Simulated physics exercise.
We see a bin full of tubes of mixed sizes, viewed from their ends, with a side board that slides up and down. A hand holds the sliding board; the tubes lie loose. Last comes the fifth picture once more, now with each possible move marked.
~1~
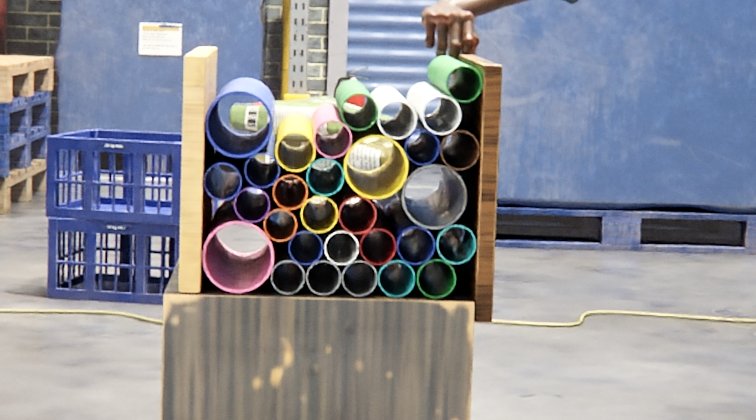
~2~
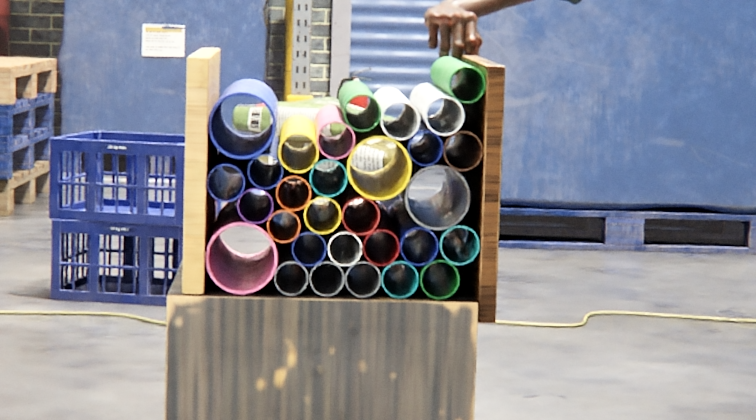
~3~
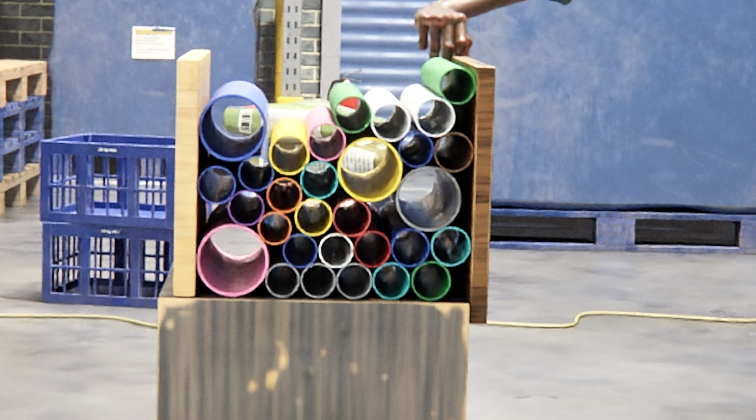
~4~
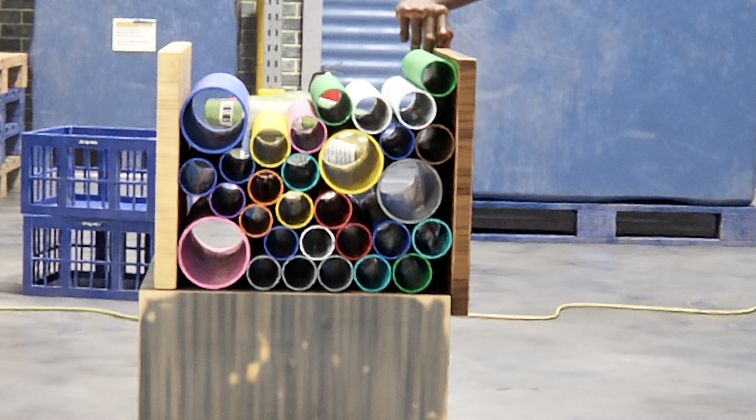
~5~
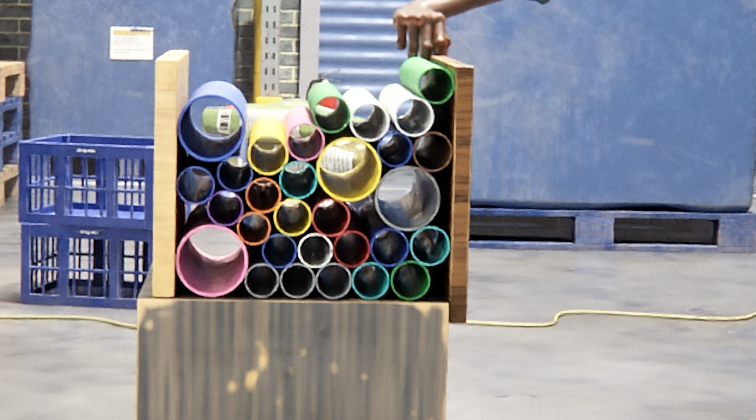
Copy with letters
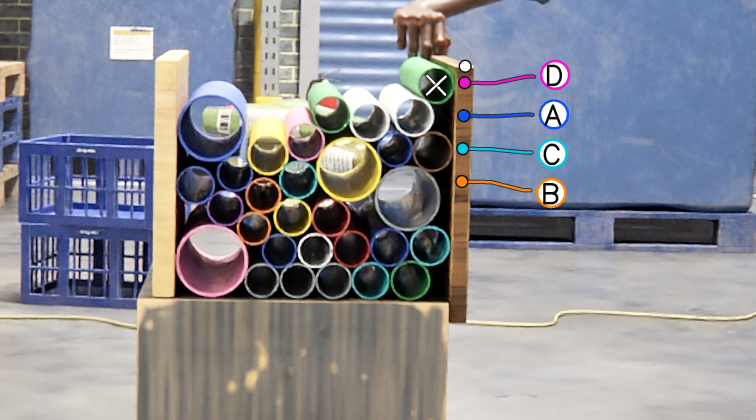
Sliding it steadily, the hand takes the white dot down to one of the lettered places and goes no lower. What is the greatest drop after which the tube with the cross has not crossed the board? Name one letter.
Stop at A.
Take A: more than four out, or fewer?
Fewer than four.
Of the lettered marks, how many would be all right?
Two of them.
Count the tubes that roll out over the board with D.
With D, none.
On the marked copy, A at (464, 116); B at (462, 182); C at (463, 149); D at (464, 83); the cross at (436, 86); the white dot at (465, 66).
Following A. Soon after the start, top of the board (455, 99).
Later, top of the board (454, 115).
In the end, top of the board (454, 115), none out over the board, the crossed one still inside.
As for the rest, B lets the crossed one out; C lets the crossed one out; D keeps the crossed one inside.
